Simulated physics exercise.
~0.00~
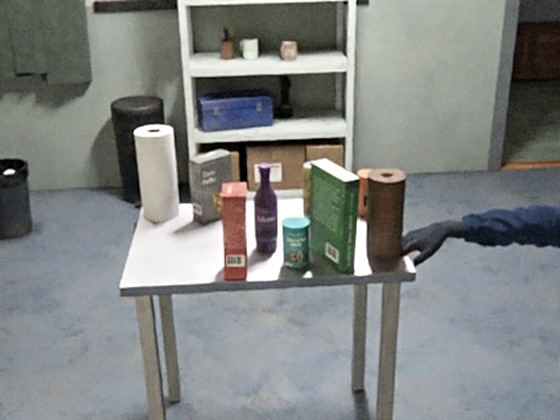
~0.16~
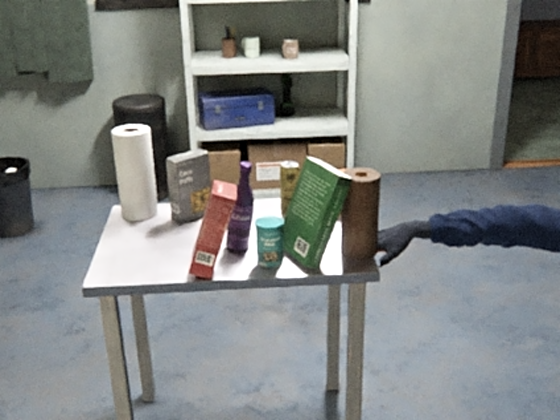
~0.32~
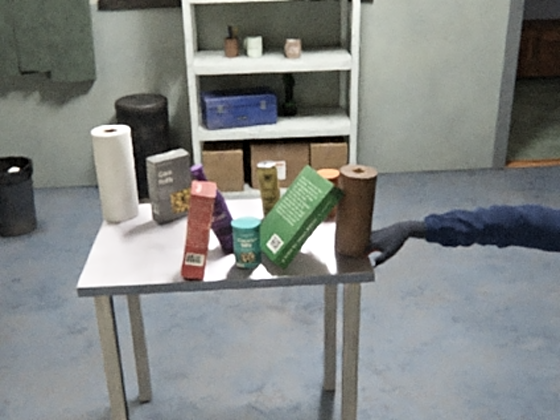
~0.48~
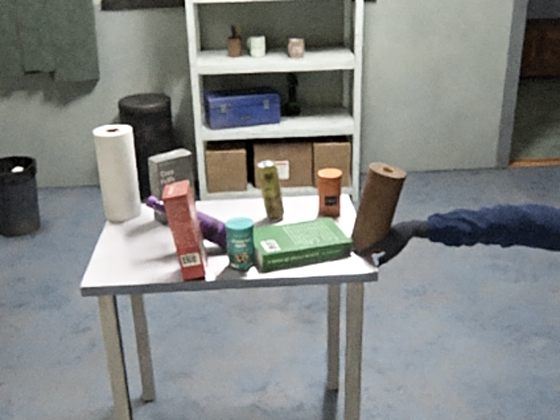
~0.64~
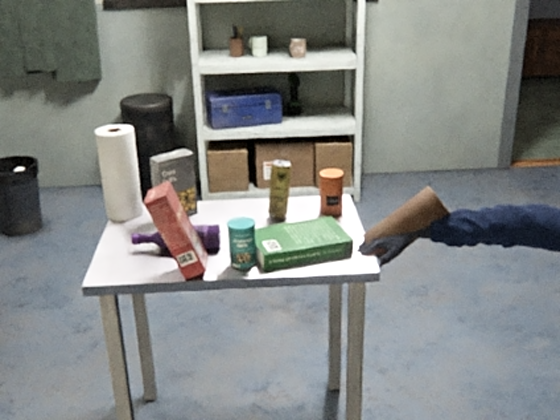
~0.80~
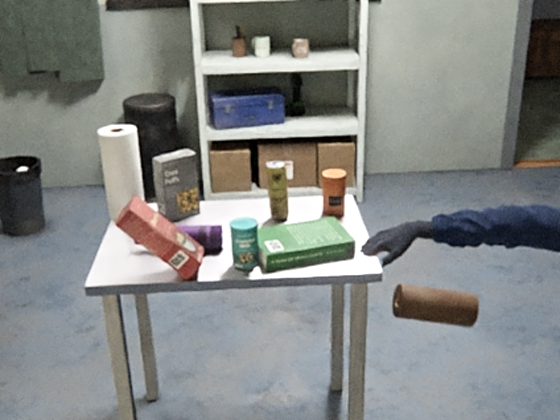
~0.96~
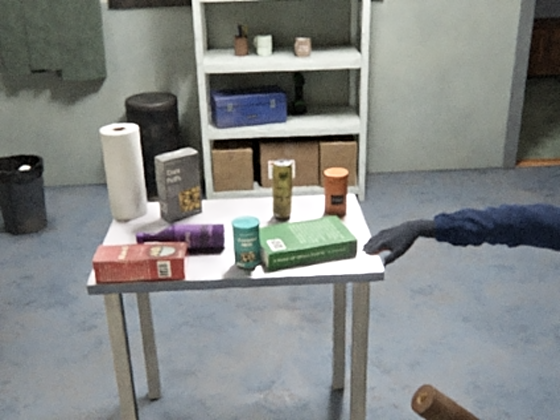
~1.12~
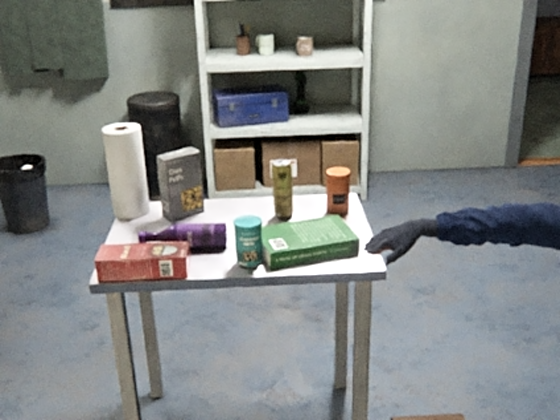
A table crowded with containers was shoved left by a gloved hand, toppling the purple bottle, green book and red carton onto its top, while the brown roll tipped off the right edge and ended up lying on the floor.
